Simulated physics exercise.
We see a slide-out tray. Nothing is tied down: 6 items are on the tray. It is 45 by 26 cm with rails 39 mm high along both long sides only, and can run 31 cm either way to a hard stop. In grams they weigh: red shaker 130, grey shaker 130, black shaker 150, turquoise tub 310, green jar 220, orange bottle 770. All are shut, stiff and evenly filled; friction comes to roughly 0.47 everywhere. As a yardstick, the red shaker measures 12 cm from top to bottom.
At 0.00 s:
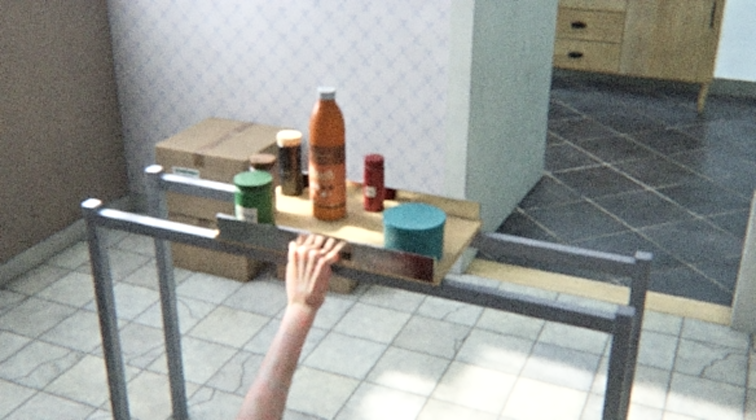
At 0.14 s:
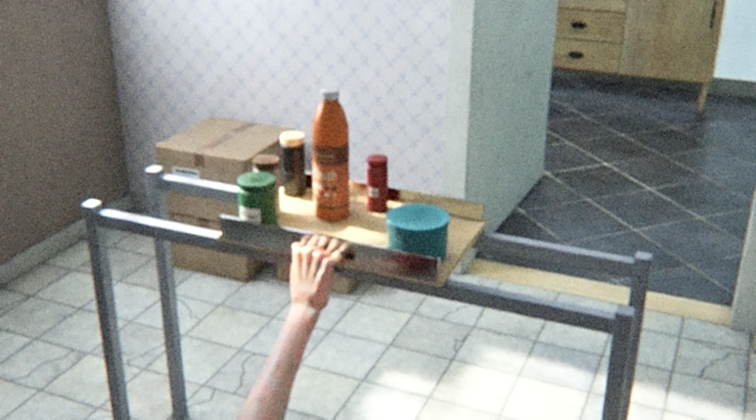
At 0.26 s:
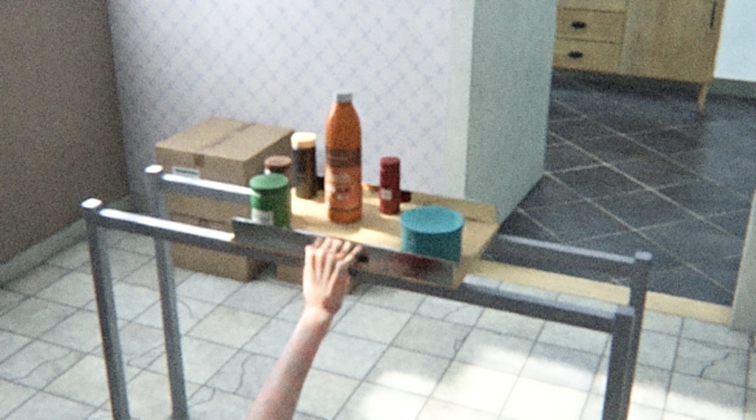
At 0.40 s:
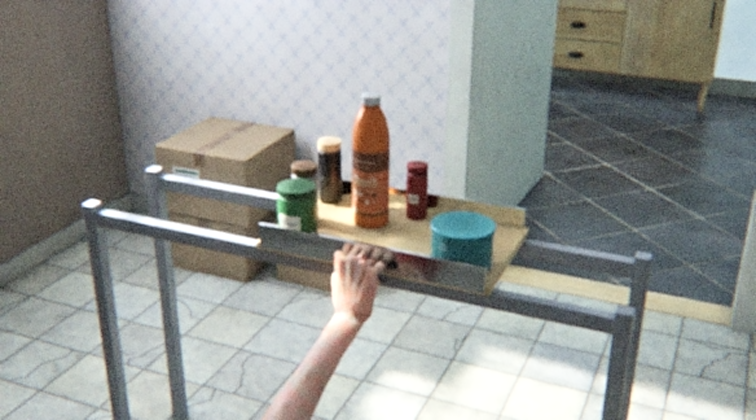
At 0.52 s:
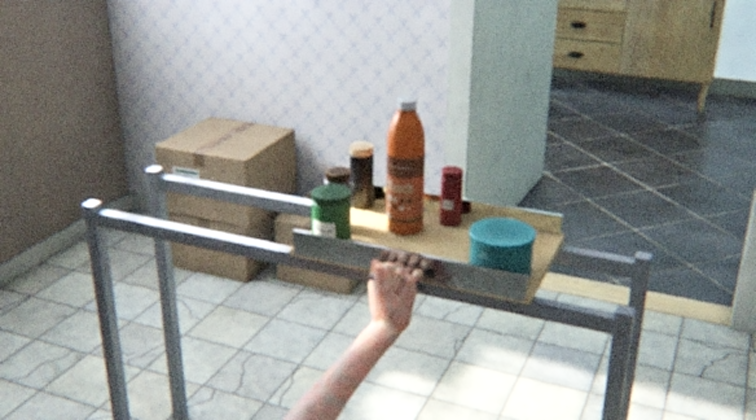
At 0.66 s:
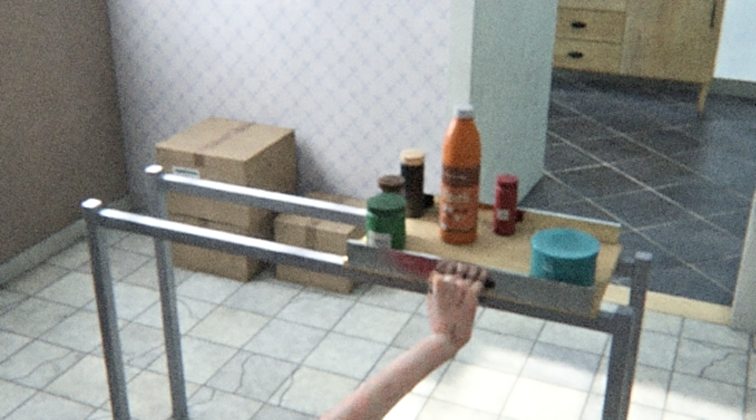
A wooden tray on a grey metal frame slides to the right, slowly at first and then faster, pushed by a bare hand at its near rail while the camera stays still. It carries a tall orange bottle near the middle, a green jar at left, a turquoise tub at right, and dark and red containers behind. The tiled room, seen from slightly above, has cardboard boxes by a patterned wall.
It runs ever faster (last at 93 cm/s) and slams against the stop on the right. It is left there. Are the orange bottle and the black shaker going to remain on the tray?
The orange bottle stays on the tray and the black shaker stays on the tray.
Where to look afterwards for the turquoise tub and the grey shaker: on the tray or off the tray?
The turquoise tub finishes off the tray; the grey shaker ends on the tray.
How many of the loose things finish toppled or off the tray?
5 of them.
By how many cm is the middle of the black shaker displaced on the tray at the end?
About 14 cm.
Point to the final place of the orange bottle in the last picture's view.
Around (583, 242).
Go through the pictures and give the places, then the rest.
Tray midway; orange bottle (328, 153); black shaker (290, 164), in the first picture.
Tray 1 cm right; turquoise tub (418, 236); green jar (258, 204), in the second picture.
Tray 4 cm right; red shaker (390, 186), in the third picture.
Tray 9 cm right; turquoise tub (462, 244); green jar (298, 211), in the fourth picture.
Tray 17 cm right; red shaker (451, 196), in the fifth picture.
Tray 28 cm right; orange bottle (461, 174); black shaker (412, 184), in the sixth picture.
By 0.76 s, tray 31 cm right; black shaker tilted 10° near (448, 189); orange bottle tilted 8° near (502, 179); red shaker tilted 10°.
By 0.96 s, tray 31 cm right; turquoise tub now off the tray; orange bottle tilted 62° near (564, 211); black shaker on its side near (489, 217).
By 1.26 s, tray 31 cm right; orange bottle on its side near (583, 242); black shaker on its side near (490, 216); grey shaker on its side.
When it is over (1.6 s), off the tray, turquoise tub; lying over on the tray, red shaker, grey shaker, black shaker and orange bottle; not toppled but over 5 cm from the start, green jar. In the last view, orange bottle near (583, 242), black shaker near (490, 216).
